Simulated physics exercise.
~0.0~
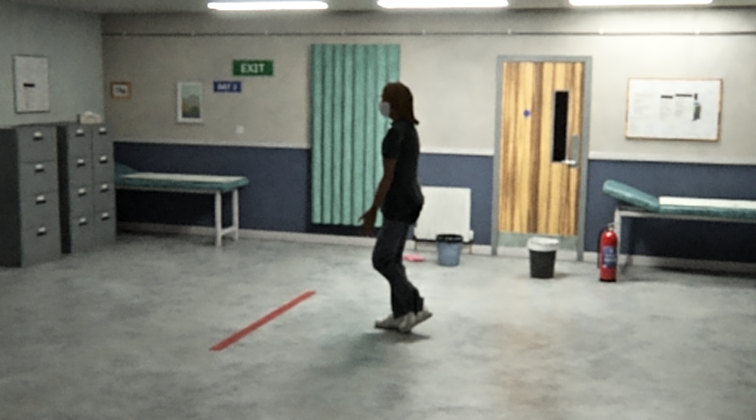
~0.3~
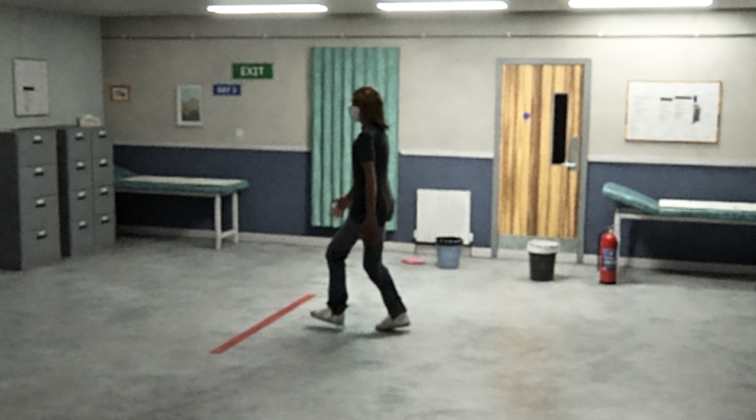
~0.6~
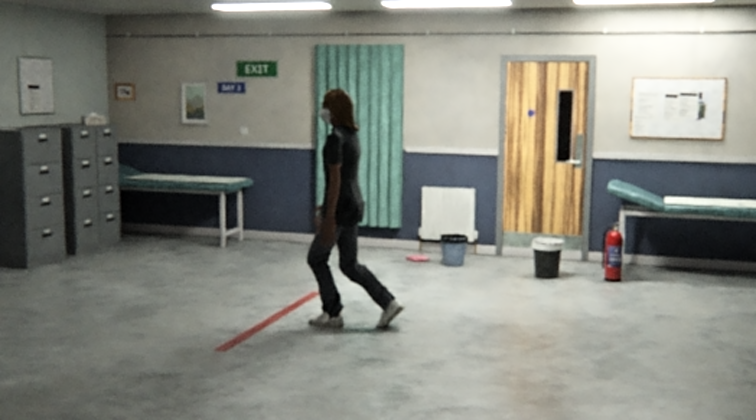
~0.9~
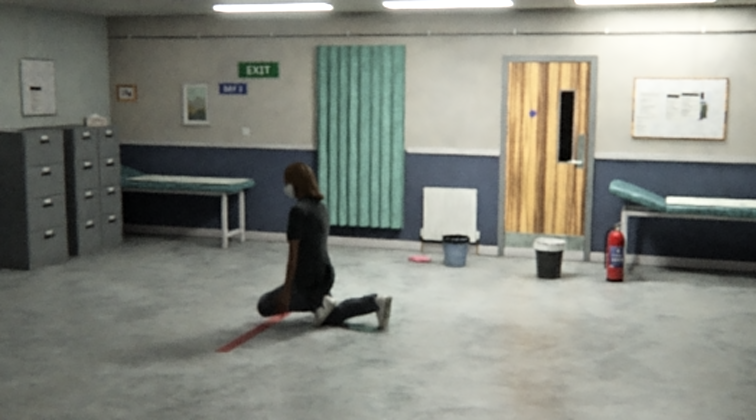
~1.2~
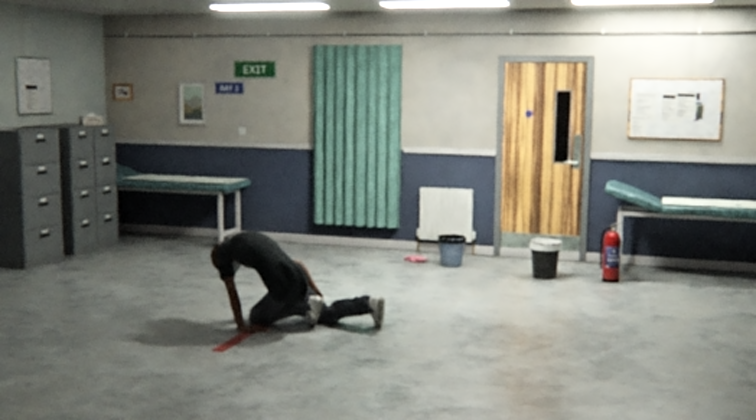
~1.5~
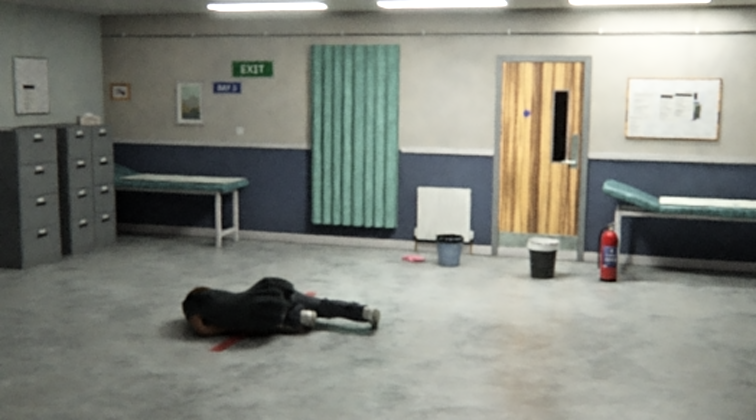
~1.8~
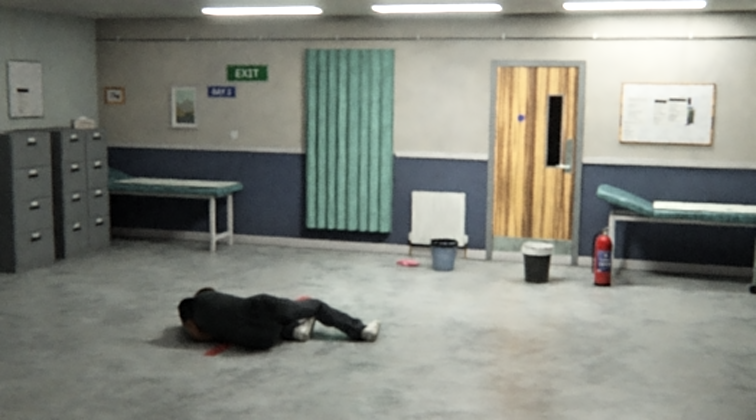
We see a masked person in dark clothes walk left across a clinic-like room toward red tape on the floor, drop to their knees, pitch forward onto their hands and slump down, ending lying still with head and chest past the tape, hips short of it.
